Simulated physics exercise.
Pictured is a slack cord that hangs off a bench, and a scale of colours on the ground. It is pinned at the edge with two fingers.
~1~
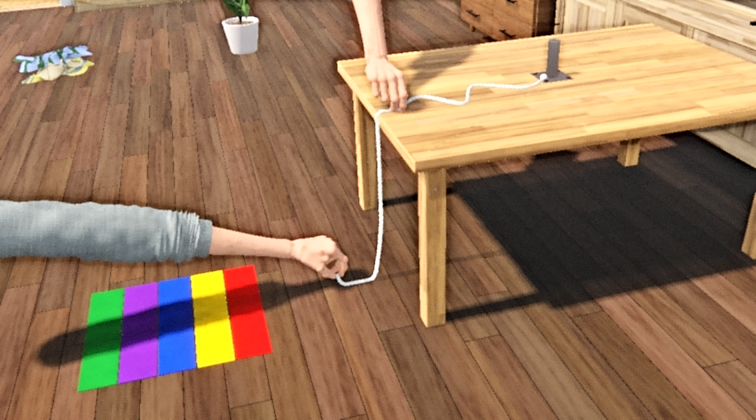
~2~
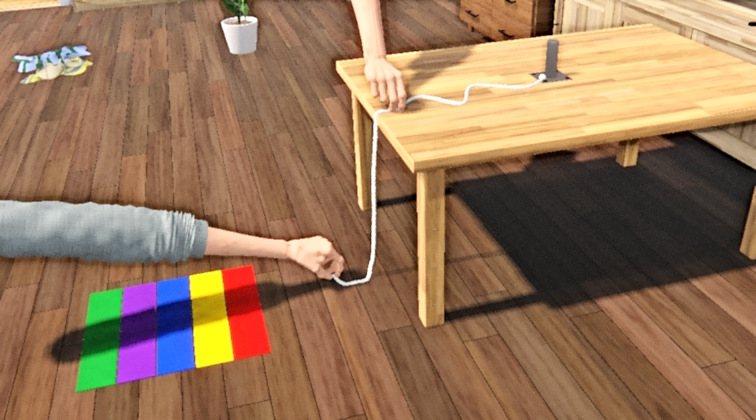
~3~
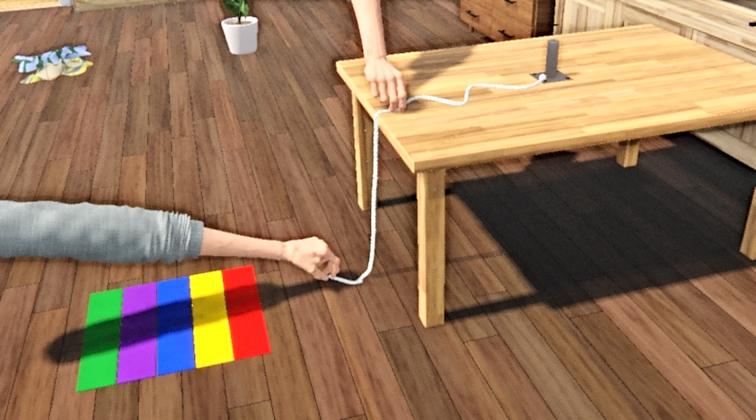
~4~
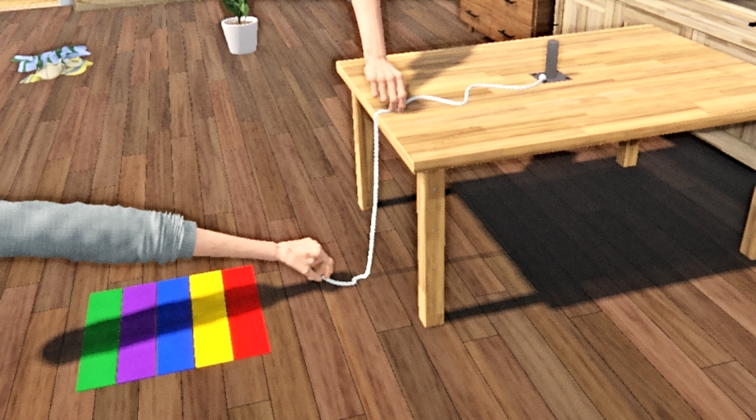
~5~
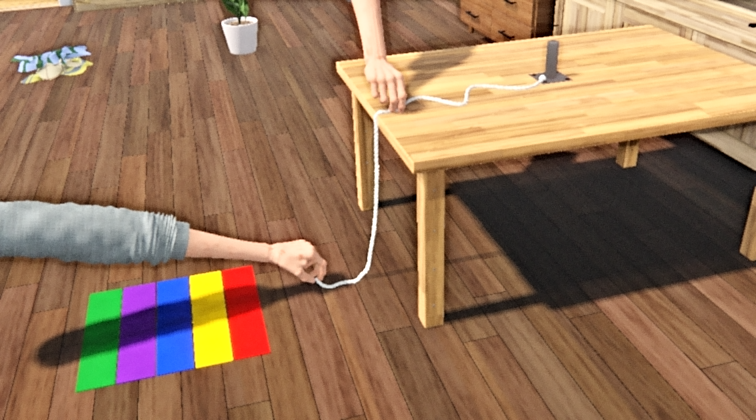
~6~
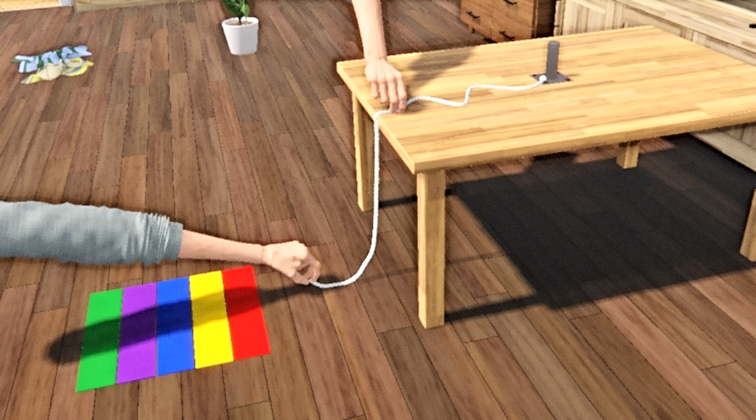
A hand in a grey-blue sleeve, low at the left, draws the lower end of a slack white cord slowly a short way left, and the hanging part bends into a slightly wider curve. Seen from above at an angle, a pale wooden table stands right on a brown plank floor, another hand pinning the cord at its edge. Green, purple, blue, yellow and red stripes lie left, and the camera stays still.
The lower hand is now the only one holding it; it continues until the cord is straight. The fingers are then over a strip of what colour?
A purple strip.
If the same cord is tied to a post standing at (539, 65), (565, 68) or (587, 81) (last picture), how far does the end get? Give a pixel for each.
Places per try: (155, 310); (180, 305); (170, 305).
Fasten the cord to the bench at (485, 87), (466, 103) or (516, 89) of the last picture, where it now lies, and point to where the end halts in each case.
Pixel spots, one per try: About (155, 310), (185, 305), (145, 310).
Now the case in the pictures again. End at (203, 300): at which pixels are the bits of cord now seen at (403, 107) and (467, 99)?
Around (370, 144) and around (433, 99).
Soon after, end near (204, 300); over yellow.
After that, end near (161, 307); over blue.
At the stop, end near (135, 312); over purple. The purple one.
